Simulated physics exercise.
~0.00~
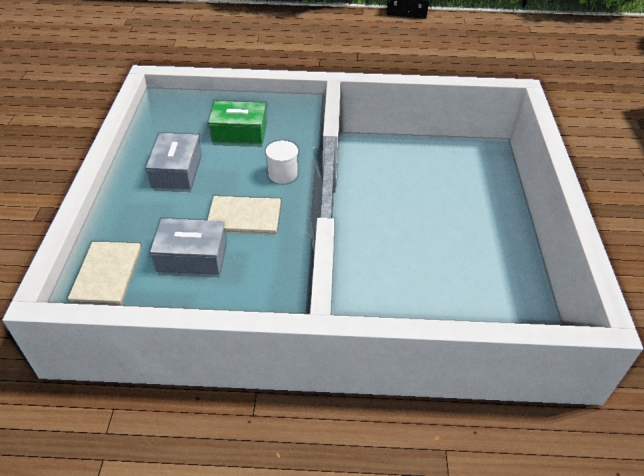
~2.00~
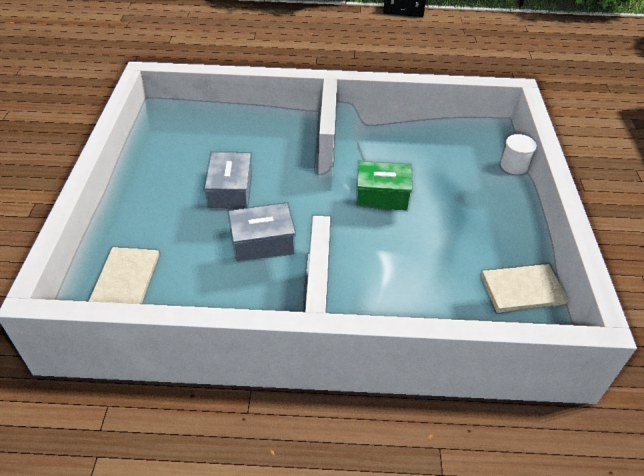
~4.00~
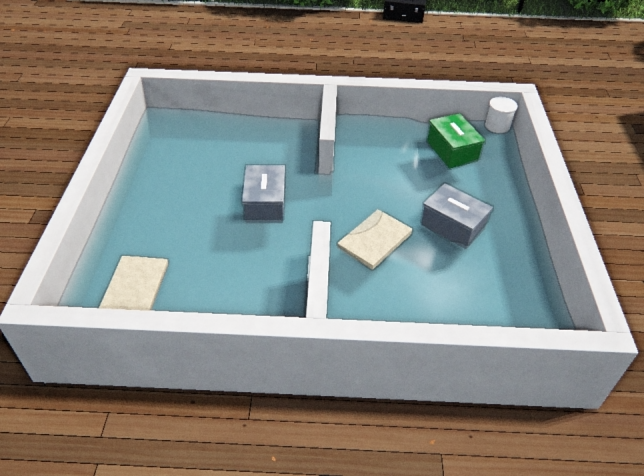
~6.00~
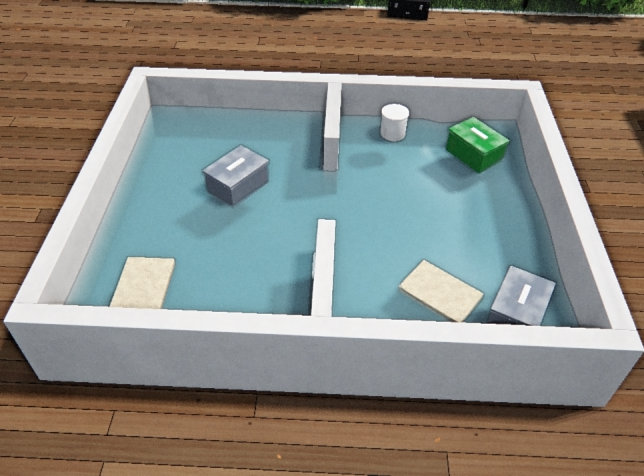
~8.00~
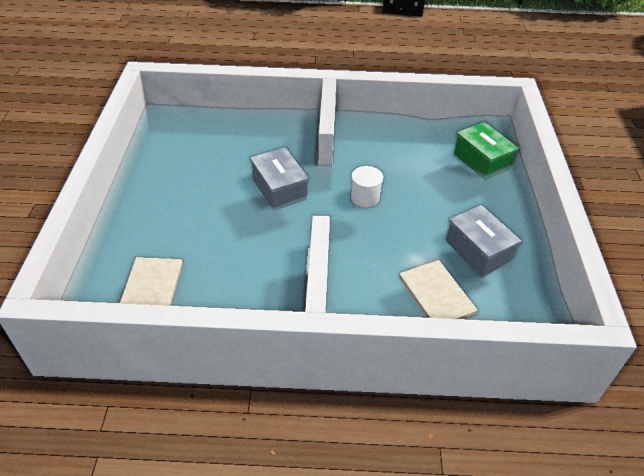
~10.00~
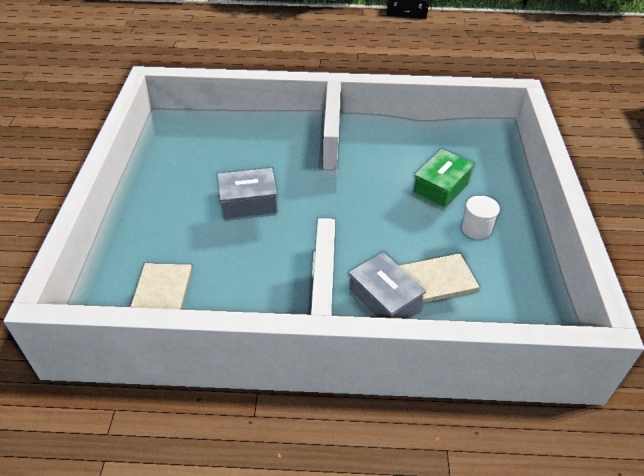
The video shows a white basin on wooden decking, with floating boxes, slabs and a cylinder on its left side. Through a divider gap, the green box, a gray box, a slab and the cylinder move right and drift there, while another gray box and slab remain left, all afloat.
